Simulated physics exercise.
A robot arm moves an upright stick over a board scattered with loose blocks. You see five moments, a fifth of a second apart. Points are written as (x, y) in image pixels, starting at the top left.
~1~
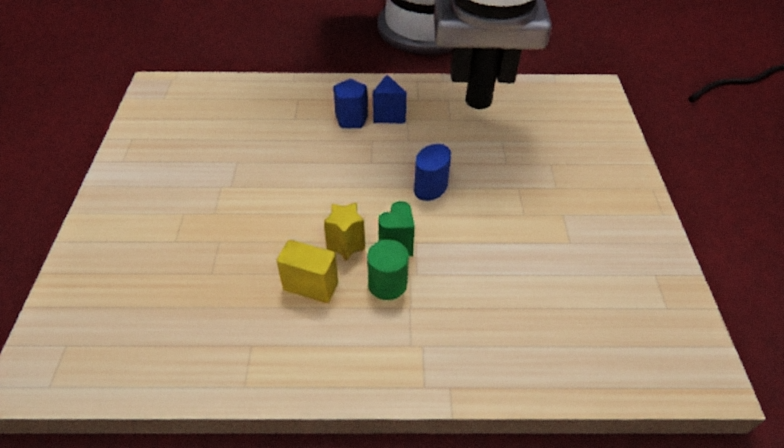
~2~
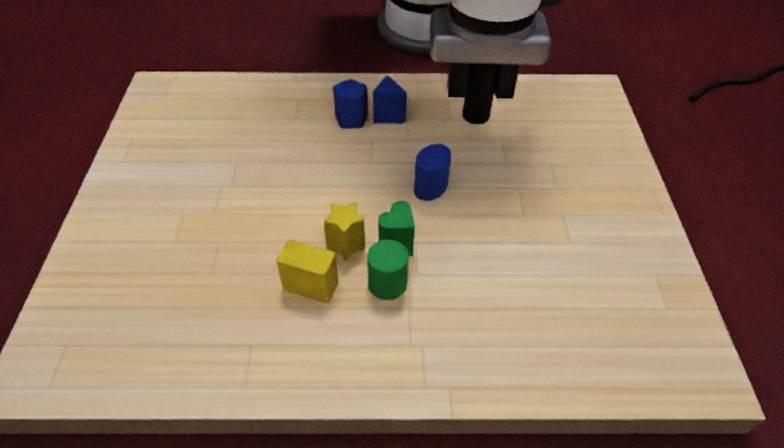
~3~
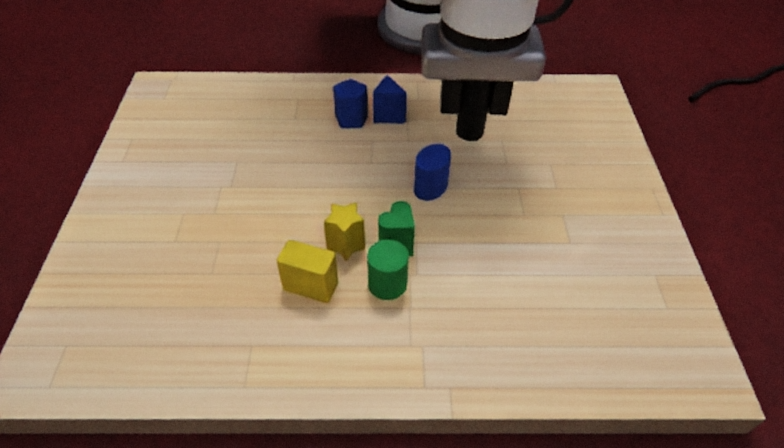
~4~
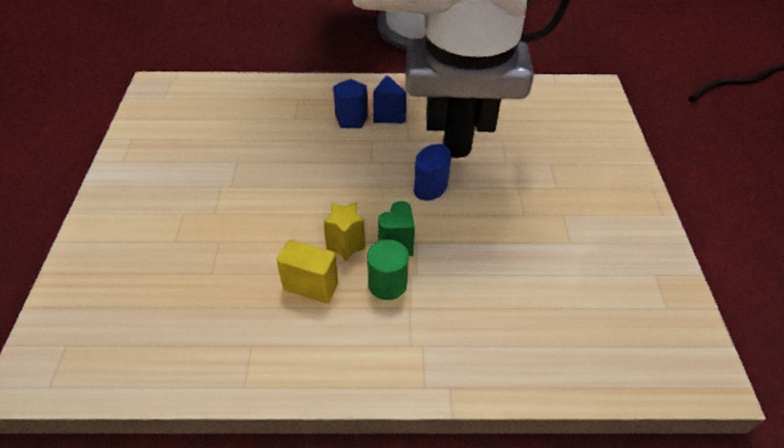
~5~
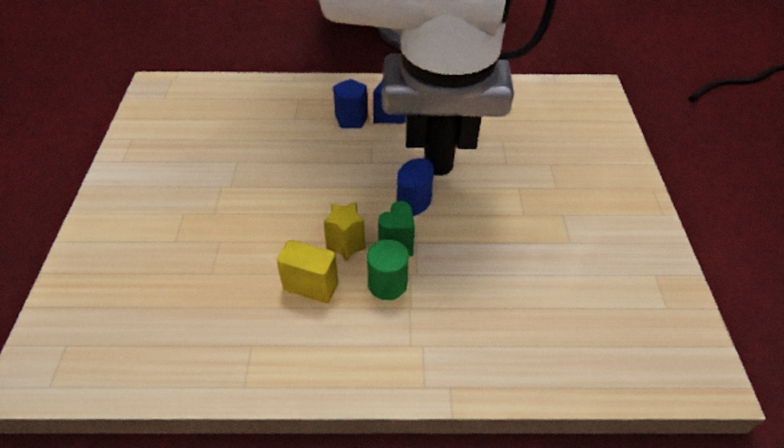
On a wooden board scattered with blocks, a robot arm moves toward the viewer and left, pushing a blue block the same way.
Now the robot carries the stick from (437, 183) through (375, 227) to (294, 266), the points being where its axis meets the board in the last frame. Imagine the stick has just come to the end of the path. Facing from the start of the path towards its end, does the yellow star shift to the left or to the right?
Gets pushed right.
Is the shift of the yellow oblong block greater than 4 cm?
That would be a no.
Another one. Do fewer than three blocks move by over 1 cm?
No
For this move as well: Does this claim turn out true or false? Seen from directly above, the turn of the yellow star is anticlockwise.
The statement is incorrect.
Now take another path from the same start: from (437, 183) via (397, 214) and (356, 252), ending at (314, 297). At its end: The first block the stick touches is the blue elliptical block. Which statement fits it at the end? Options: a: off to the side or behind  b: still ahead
b - still ahead.
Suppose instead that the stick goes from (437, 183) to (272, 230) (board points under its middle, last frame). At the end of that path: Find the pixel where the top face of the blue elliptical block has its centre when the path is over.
Its top middle: (377, 196).
The first path, step by step. One third of the way, stick at (396, 195); yellow star at (340, 217); green heart block at (398, 219); blue elliptical block at (372, 204).
Two thirds of the way, stick at (348, 226); yellow oblong block at (304, 260); yellow star at (310, 228), turned 40° clockwise; green heart block at (398, 219); blue elliptical block at (342, 243), turned 65° anticlockwise.
At the end, stick at (290, 250); yellow oblong block at (287, 276), turned 20° anticlockwise; yellow star at (257, 249), turned 65° clockwise; green heart block at (398, 219); blue elliptical block at (331, 253), turned 120° anticlockwise.
